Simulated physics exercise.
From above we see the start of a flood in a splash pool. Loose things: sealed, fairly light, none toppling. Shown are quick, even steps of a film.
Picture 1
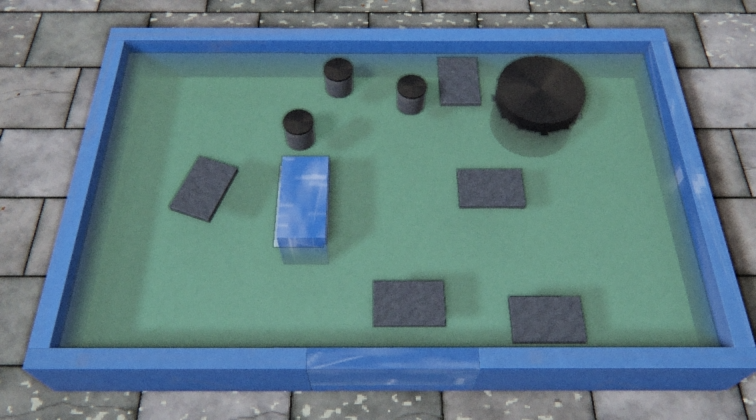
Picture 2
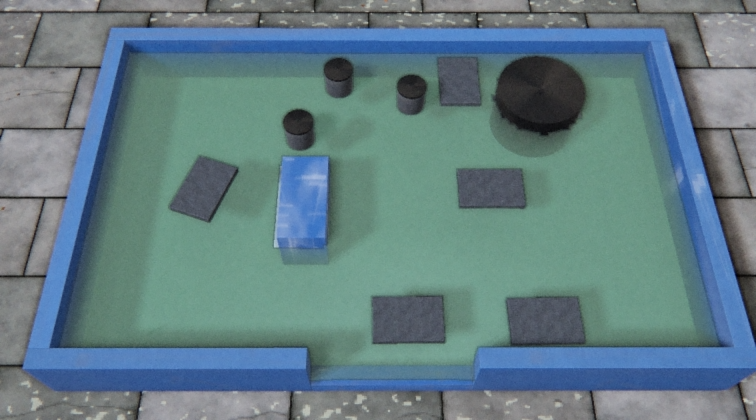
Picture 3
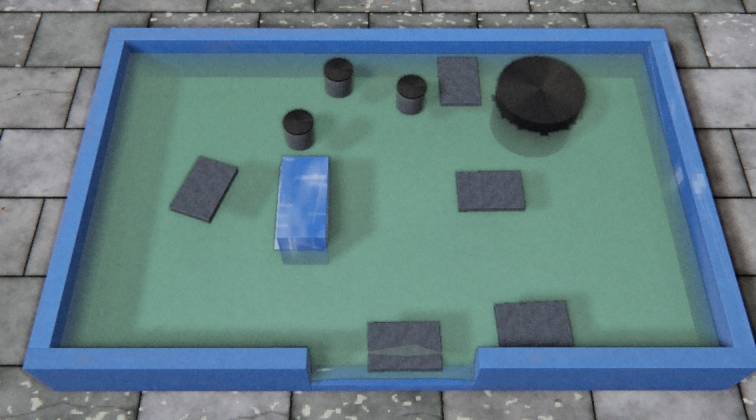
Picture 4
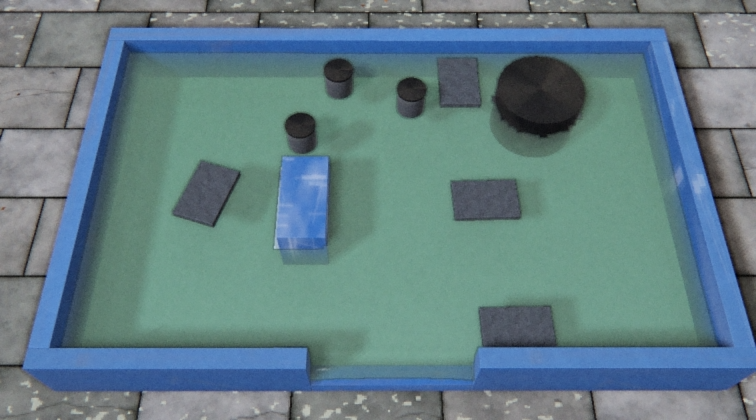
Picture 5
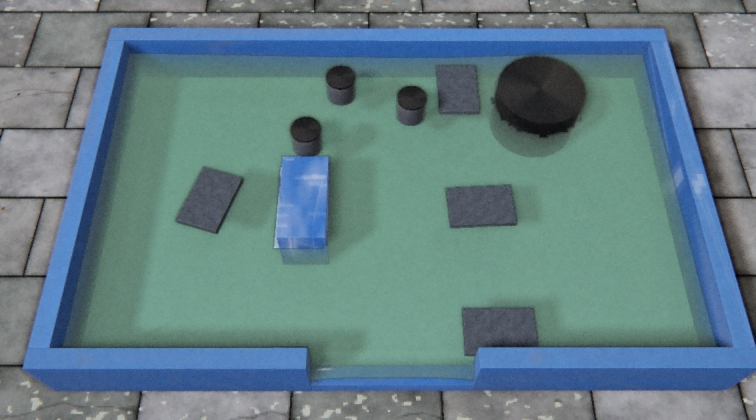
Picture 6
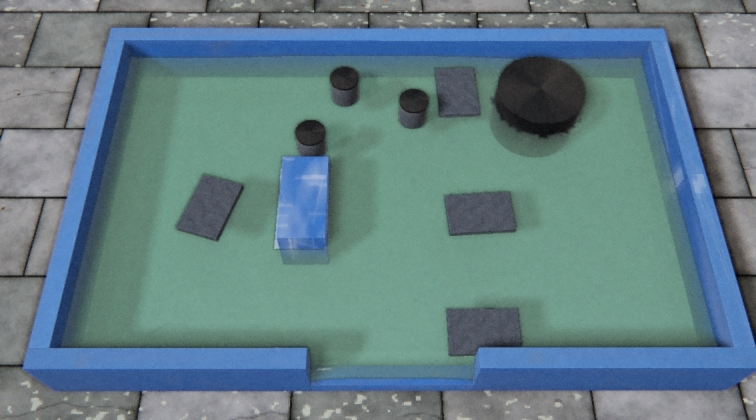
Water fills a blue-walled, green-floored splash pool set on grey paving, seen from above by a camera that stays still. Five flat dark grey slabs, three small black-topped cylinders and a large black disc at upper right surround a blue block left of centre. A front wall section disappears, one lower slab slides out through the gap, the other lower slab drifts left, and nearby pieces shift slightly.
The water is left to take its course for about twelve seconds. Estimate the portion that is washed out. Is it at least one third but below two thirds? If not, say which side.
Yes.
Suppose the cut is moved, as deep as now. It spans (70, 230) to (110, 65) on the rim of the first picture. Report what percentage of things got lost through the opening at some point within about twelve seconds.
Some 50 per cent of the things, roughly.
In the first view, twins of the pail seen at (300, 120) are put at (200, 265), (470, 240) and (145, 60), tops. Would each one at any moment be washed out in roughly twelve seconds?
In order: Leaves the room, leaves the room, never leaves.
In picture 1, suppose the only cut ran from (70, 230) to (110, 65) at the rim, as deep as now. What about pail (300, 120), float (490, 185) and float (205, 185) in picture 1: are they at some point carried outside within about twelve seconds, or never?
Escapes, remains, escapes.
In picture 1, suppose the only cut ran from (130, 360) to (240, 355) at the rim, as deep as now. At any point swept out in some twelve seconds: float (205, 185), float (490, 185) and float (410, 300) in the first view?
First one exits, second never exits, third exits.
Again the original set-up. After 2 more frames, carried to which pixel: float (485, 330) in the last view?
Estimated top position: Approximately (454, 333).
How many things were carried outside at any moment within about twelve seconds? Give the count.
That makes 3.
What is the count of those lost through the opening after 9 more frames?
2.
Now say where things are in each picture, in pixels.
In the first frame, a float at (547, 318) floats; a float at (491, 187), afloat; 0 of 8 have shifted.
In the second frame, a float at (546, 320), afloat; a float at (491, 187) floats; 1 of 8 have shifted.
In the third frame, a float at (534, 325), afloat, close to its start; a float at (490, 189), afloat; 2 of 8 have shifted.
In the fourth frame, a float at (518, 329) floats, close to its start; a float at (486, 199), afloat, close to its start; 3 of 8 have shifted.
In the fifth frame, a float at (500, 330) floats, close to its start; a float at (481, 205) floats, close to its start; 8 of 8 have shifted.
In the sixth frame, a float at (484, 331), afloat, a stride from its start; a float at (480, 212) floats, close to its start; 8 of 8 have shifted.
A moment on, 1 of 8 are out; 7 afloat.
Next, 2 of 8 are out; 6 afloat.
Later, 2 of 8 are out; 6 afloat.
In the end, 3 of 8 are out; 5 afloat.
